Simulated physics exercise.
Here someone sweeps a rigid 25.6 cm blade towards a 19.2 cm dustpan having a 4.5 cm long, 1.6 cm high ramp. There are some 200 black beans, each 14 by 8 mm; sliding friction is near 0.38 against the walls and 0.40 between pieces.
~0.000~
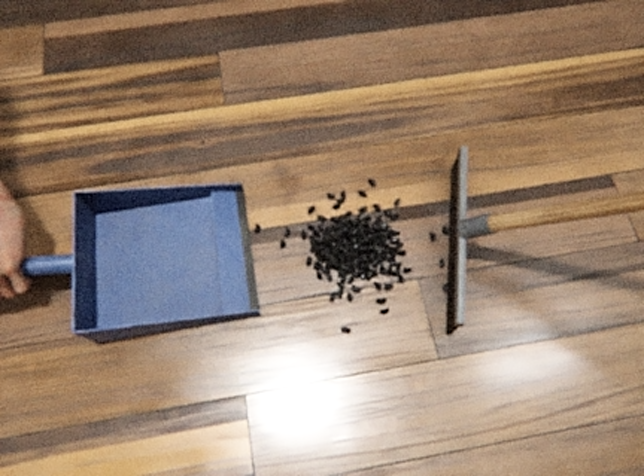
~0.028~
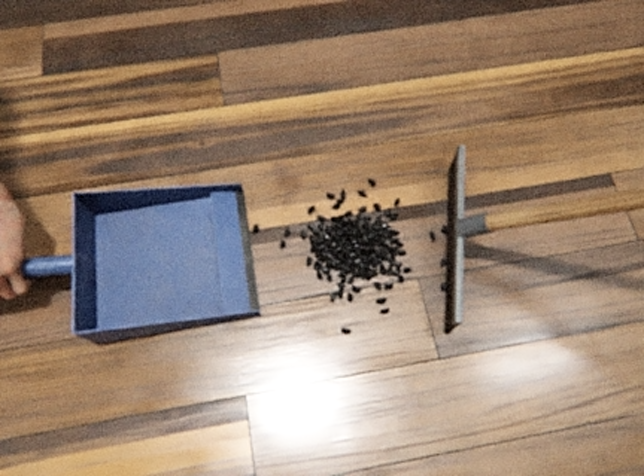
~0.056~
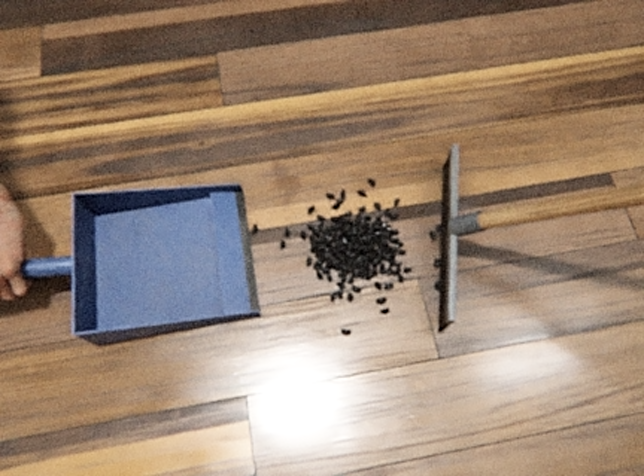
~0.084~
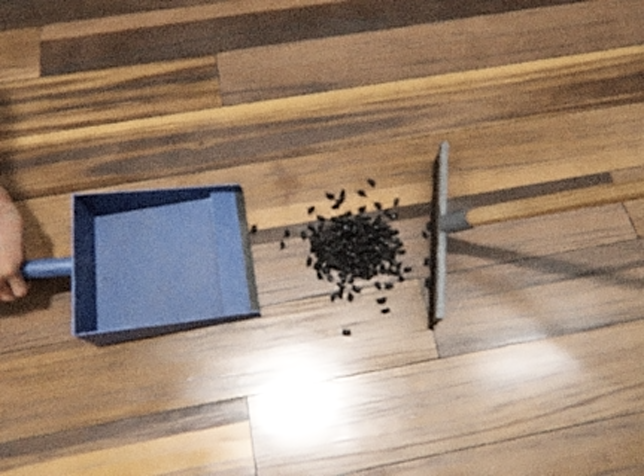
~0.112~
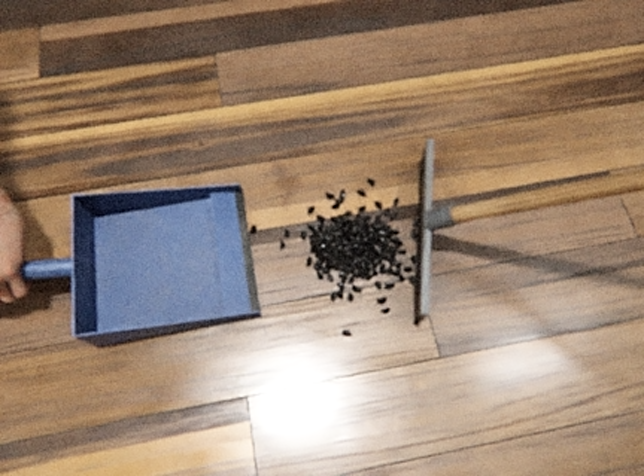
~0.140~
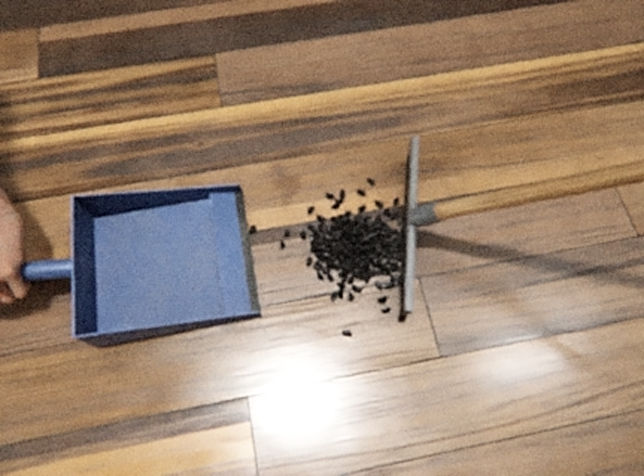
On a wood-plank floor, a hand held a blue dustpan still on the left while a long-handled flat blade slid left from the right and reached the near edge of a pile of black beans.
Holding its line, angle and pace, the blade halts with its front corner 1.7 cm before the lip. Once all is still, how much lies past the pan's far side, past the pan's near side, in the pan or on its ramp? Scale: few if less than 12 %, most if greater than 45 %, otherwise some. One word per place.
Far side - some; near side - few; pan - some.
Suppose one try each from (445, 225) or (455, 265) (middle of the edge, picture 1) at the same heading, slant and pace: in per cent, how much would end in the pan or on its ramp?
I'd put it near 30 per cent for the first and near 20 per cent for the second.
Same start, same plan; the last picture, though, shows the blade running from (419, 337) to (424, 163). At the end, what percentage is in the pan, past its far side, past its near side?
Pan 0; far 5; near 10.
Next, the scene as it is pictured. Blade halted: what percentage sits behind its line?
5 %.
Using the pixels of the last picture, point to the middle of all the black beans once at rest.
I'd put it at about (251, 226).
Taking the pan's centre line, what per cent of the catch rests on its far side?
I'd say near 60 per cent.
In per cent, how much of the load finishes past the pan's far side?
Roughly 15 in a hundred come to rest there.
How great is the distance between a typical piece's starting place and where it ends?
Around 16 centimetres.
Then, at 0.27 s, middle of the blade 13 cm from the lip; 0 % over the lip, far side 0 %, near side 5 %.
After 0.36 s, middle of the blade 7 cm from the lip; 0 % over the lip, far side 10 %, near side 5 %.
After 0.58 s, middle of the blade 5 cm from the lip; 25 % over the lip, far side 15 %, near side 5 %.
In the end, at 2.6 s, far side 15 %, near side 5 %, pan 25 %, in front of the lip or behind the blade 55 %.
